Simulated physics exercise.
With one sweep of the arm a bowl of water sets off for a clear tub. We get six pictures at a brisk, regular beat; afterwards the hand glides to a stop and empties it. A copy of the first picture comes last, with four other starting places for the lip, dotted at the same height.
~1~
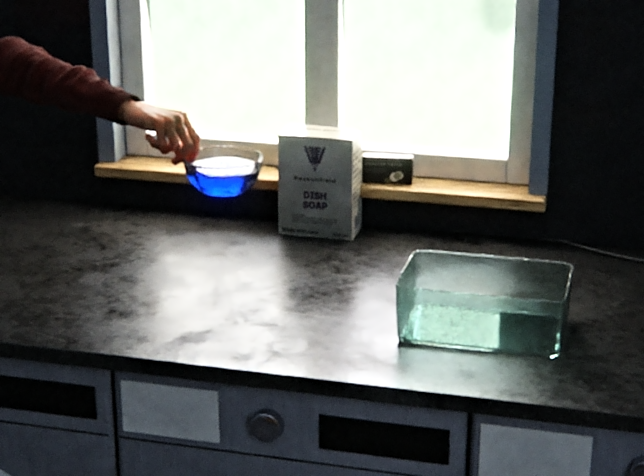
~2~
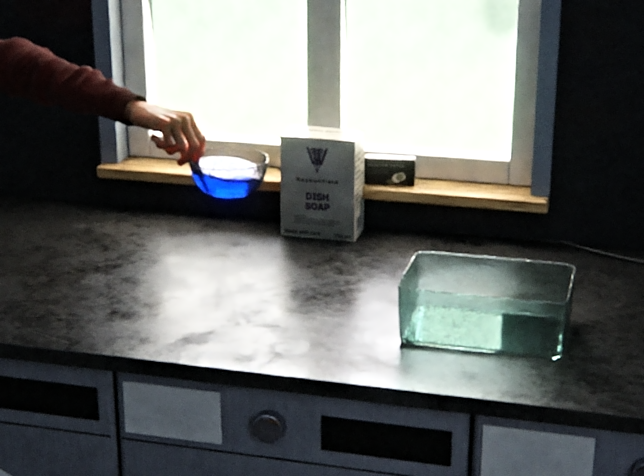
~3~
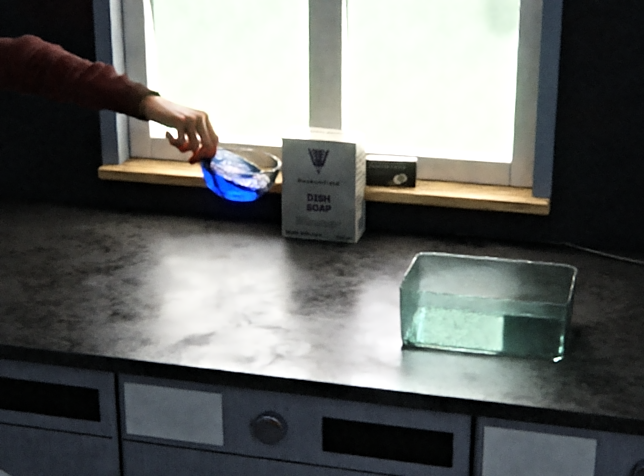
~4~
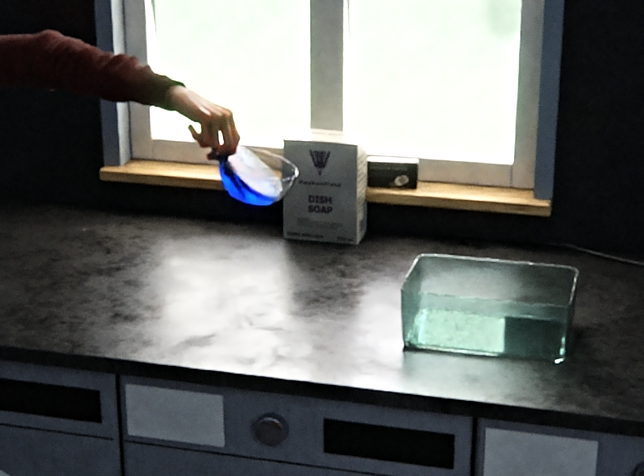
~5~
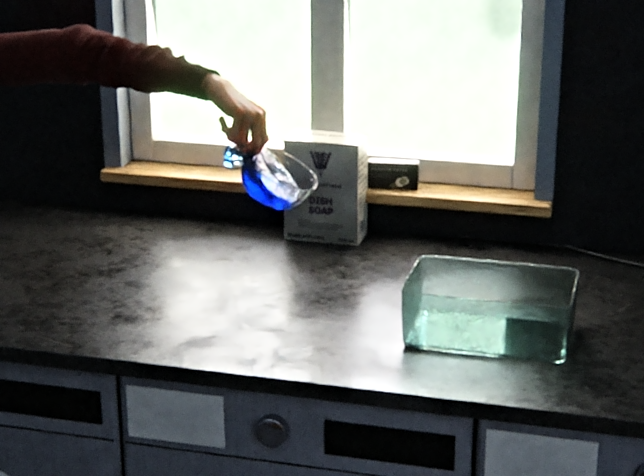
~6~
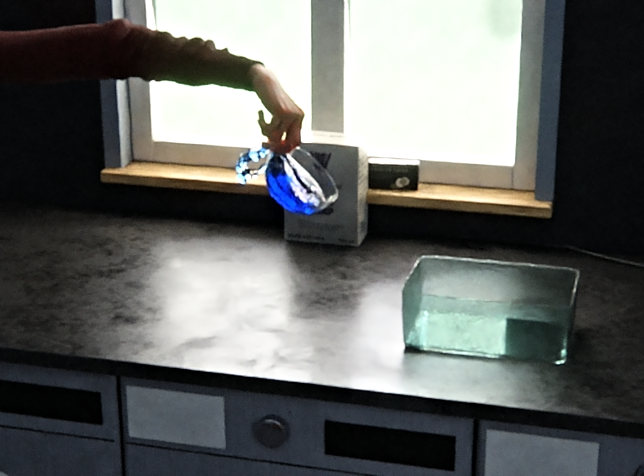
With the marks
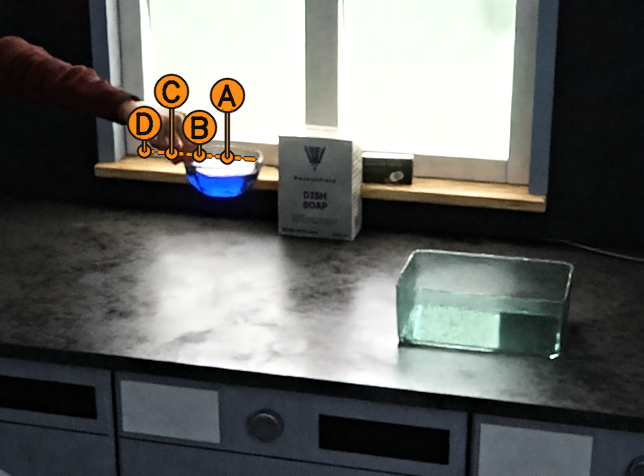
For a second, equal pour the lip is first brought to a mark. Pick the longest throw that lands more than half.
The answer is spot A.
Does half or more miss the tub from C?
Yes, that goes wrong.
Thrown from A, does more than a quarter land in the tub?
Yes, clearly.
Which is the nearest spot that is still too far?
The answer is B.
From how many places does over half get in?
One.
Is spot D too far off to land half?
Yes, that goes wrong.
In orange, A at (227, 157); B at (199, 155); C at (171, 153); D at (144, 151).
With A, about 64 % lands in the tub, 23 % falls short and 13 % goes beside or beyond.
With B, about 25 % lands in the tub, 68 % falls short and 7 % goes beside or beyond.
With C, about 0 % lands in the tub, 94 % falls short and 5 % goes beside or beyond.
With D, about 0 % lands in the tub, 97 % falls short and 3 % goes beside or beyond.
